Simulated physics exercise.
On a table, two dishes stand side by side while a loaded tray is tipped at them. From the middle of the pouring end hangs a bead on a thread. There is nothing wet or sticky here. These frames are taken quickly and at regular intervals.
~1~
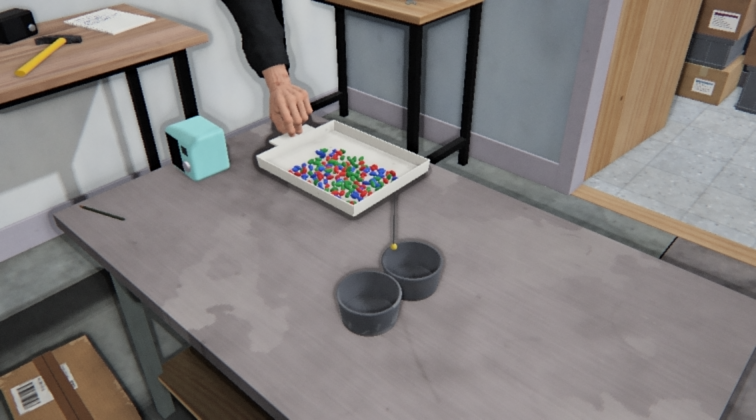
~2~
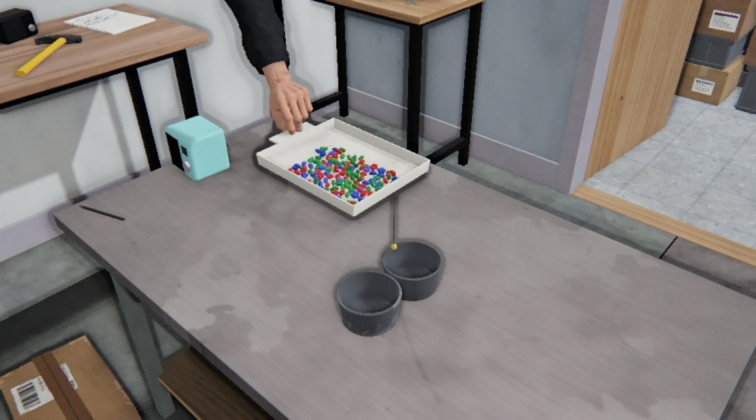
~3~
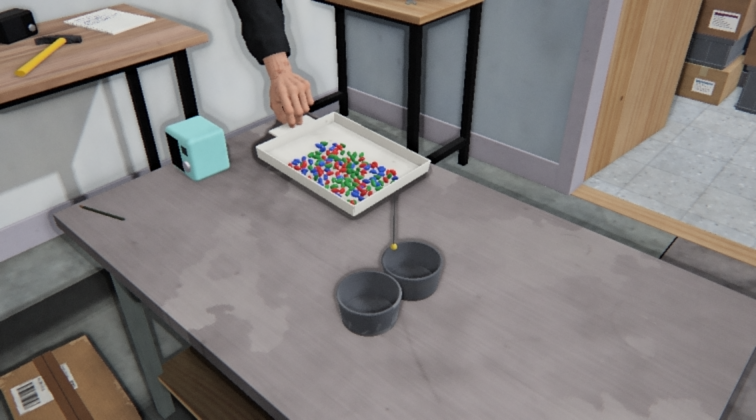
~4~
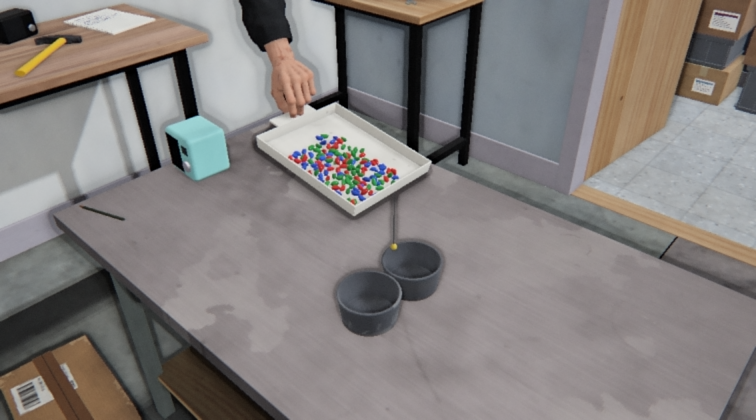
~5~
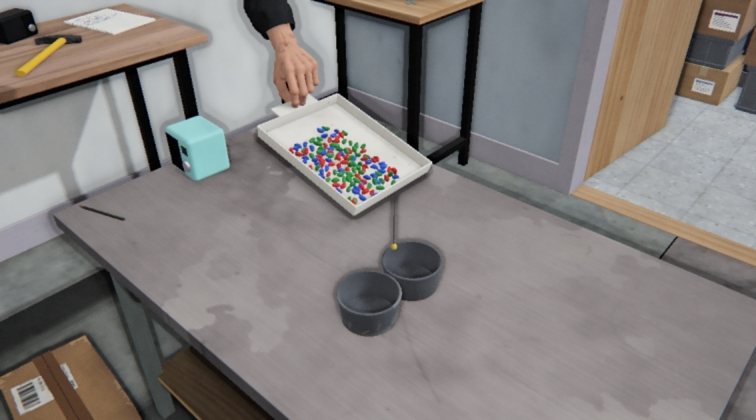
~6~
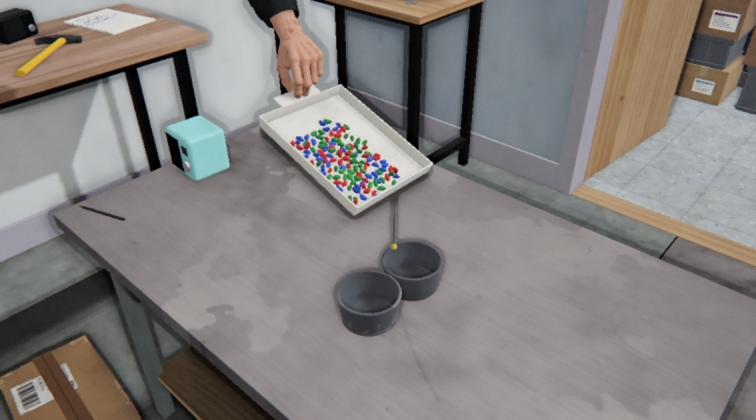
A hand in a dark sleeve grips the handle of a white tray above a grey worktable, seen from above by a still camera in a workshop-like room. The tray holds red, green and blue jelly beans, with a yellow bead and two dark grey dishes below it and a turquoise object at left. The hand steadily raises the tray's far end, tilting it toward the dishes.
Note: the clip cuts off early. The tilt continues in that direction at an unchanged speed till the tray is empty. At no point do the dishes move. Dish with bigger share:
More lands right.
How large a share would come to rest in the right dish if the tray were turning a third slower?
It would be around 60 per cent.
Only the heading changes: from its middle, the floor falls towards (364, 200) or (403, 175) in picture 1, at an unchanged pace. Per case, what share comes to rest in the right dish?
In turn, 10 percent and then 40 percent.
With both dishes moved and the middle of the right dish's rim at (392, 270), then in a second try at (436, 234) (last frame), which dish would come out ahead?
First try: The rightmost dish. Second try: The leftmost dish.
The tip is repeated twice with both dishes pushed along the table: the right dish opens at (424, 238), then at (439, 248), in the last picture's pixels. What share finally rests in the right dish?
About 20 per cent first, then about 30 per cent.
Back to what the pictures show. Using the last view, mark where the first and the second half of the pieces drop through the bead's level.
Near (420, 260) to start, and near (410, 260) afterwards.
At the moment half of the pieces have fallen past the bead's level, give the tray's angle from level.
120°.
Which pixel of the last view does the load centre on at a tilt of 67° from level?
Somewhere about (382, 170).
Just after the last frame, tray tipped steeply; every one on the tray.
A moment on, tray tipped past a quarter turn; the larger part on the tray; about a tenth in the right dish; just a few outside both; about a tenth in the air.
Further on, tray tipped past a quarter turn; about a tenth in the left dish; roughly half in the right dish; roughly a third outside both.
When it is over, tray tipped past a quarter turn; about a tenth in the left dish; roughly half in the right dish; roughly a third outside both.
